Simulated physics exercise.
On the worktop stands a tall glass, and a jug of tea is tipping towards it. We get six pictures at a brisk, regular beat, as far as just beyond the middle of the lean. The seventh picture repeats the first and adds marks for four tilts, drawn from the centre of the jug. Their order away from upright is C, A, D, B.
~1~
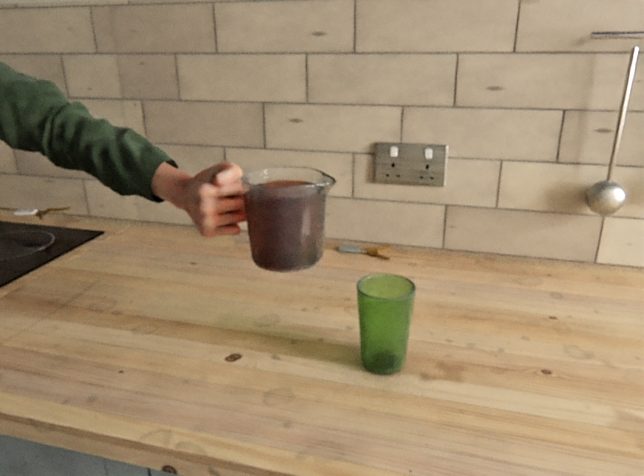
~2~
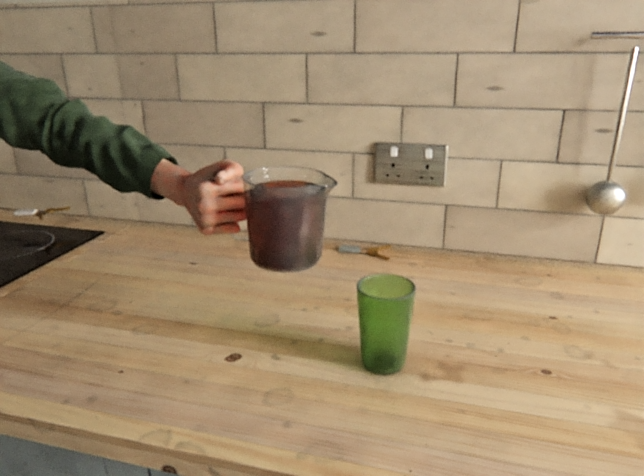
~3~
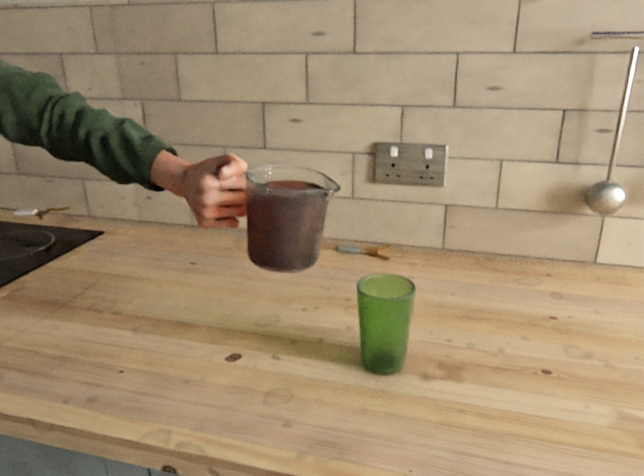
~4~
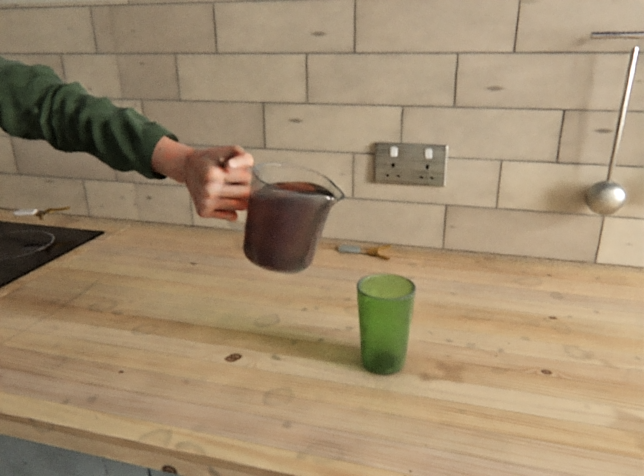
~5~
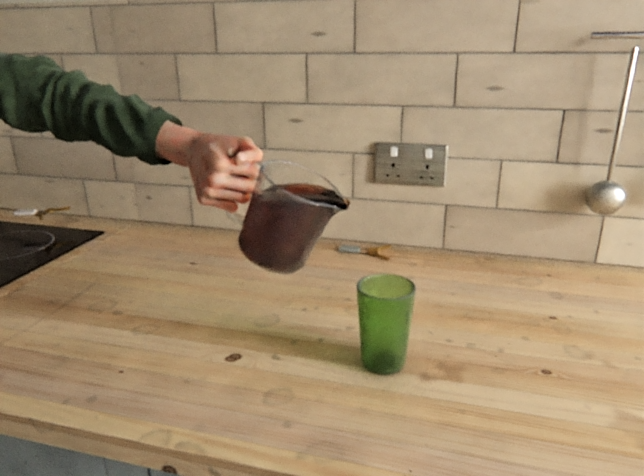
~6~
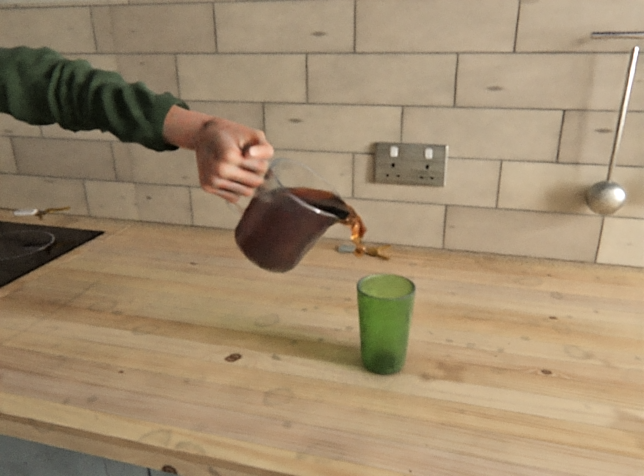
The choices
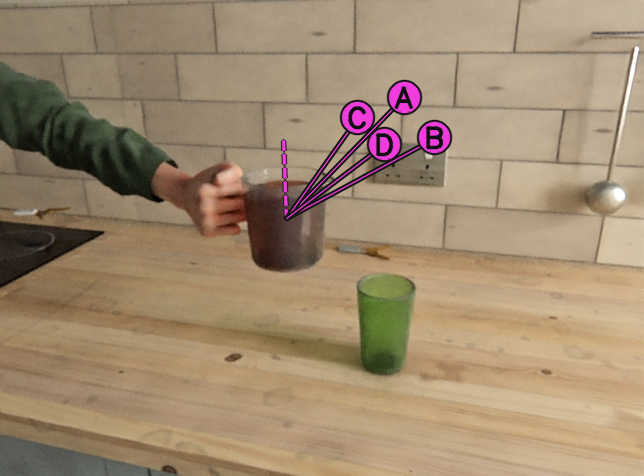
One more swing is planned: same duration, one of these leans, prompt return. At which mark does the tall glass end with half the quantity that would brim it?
A is best.
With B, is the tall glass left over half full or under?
Over.
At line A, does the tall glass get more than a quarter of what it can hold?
Yes.
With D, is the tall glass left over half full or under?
Over half.
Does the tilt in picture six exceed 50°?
No, it does not.
On the marked copy, A at (392, 109); B at (420, 146); C at (348, 131); D at (371, 154).
With A, the tall glass ends with about 49 % of what it can hold.
With B, the tall glass ends with about 89 % of what it can hold; 3 % of the tea is spilt.
With C, the tall glass ends with about 31 % of what it can hold.
With D, the tall glass ends with about 69 % of what it can hold.
